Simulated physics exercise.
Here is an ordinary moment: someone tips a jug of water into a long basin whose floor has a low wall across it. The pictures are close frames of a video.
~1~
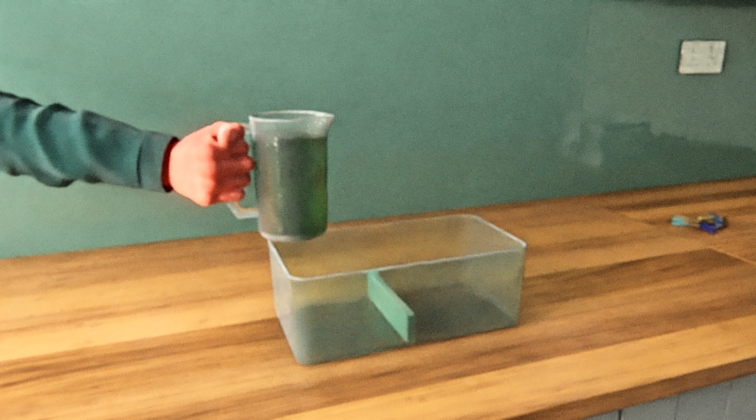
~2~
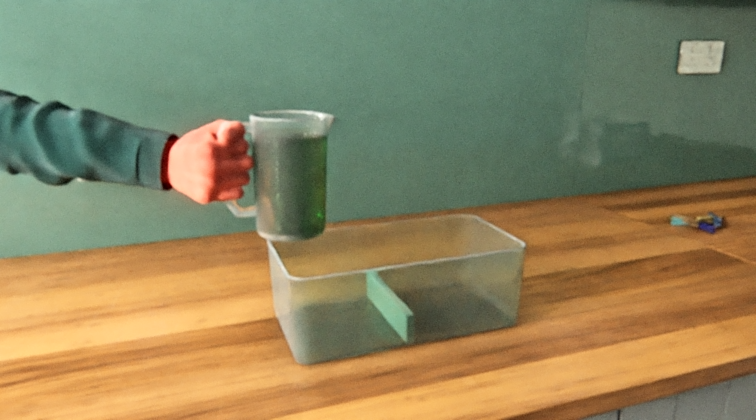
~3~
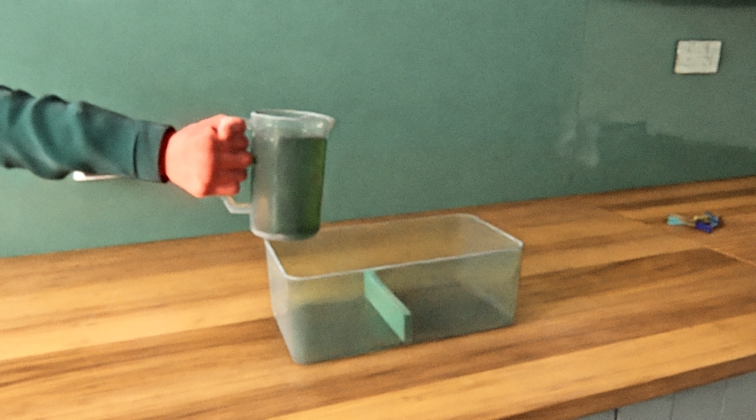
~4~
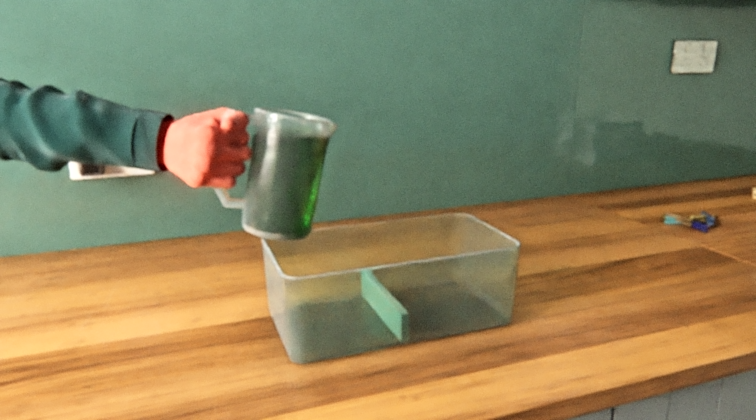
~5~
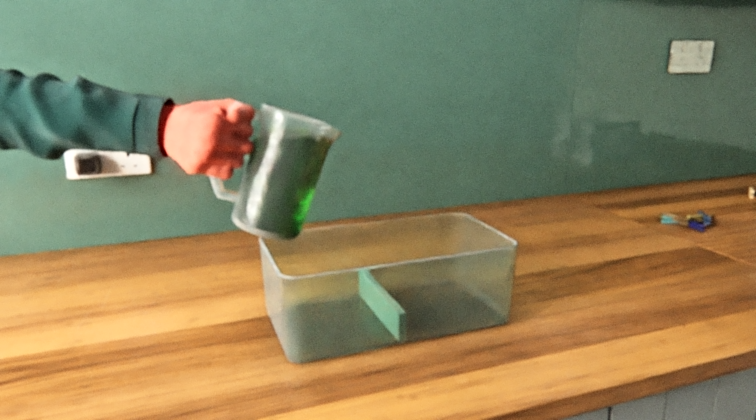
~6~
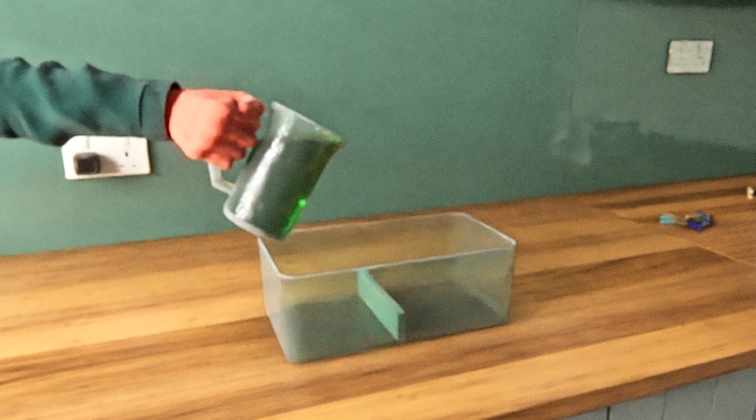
A hand tilts a jug of water rightward above a long basin with a low wall.
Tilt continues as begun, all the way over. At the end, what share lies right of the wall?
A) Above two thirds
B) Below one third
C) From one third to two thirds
Above two thirds.
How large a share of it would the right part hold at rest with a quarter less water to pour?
About 90 per cent.
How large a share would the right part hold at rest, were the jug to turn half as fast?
Some 90 per cent.
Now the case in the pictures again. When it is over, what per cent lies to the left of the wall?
Share approx. 10 %.
A moment on, the jug is tipped on its side and 77 per cent is still to pour, 0 is left of the wall and 8 right of it.
Next, the jug is tipped on its side and 39 per cent is still to pour, 3 is left of the wall and 42 right of it.
Then the jug is tipped on its side and 14 per cent is still to pour, 3 is left of the wall and 76 right of it.
Later the jug is tipped on its side and 4 per cent is still to pour, 4 is left of the wall and 89 right of it.
At rest 8 per cent lies left of the wall, 91 right of it and 1 outside.
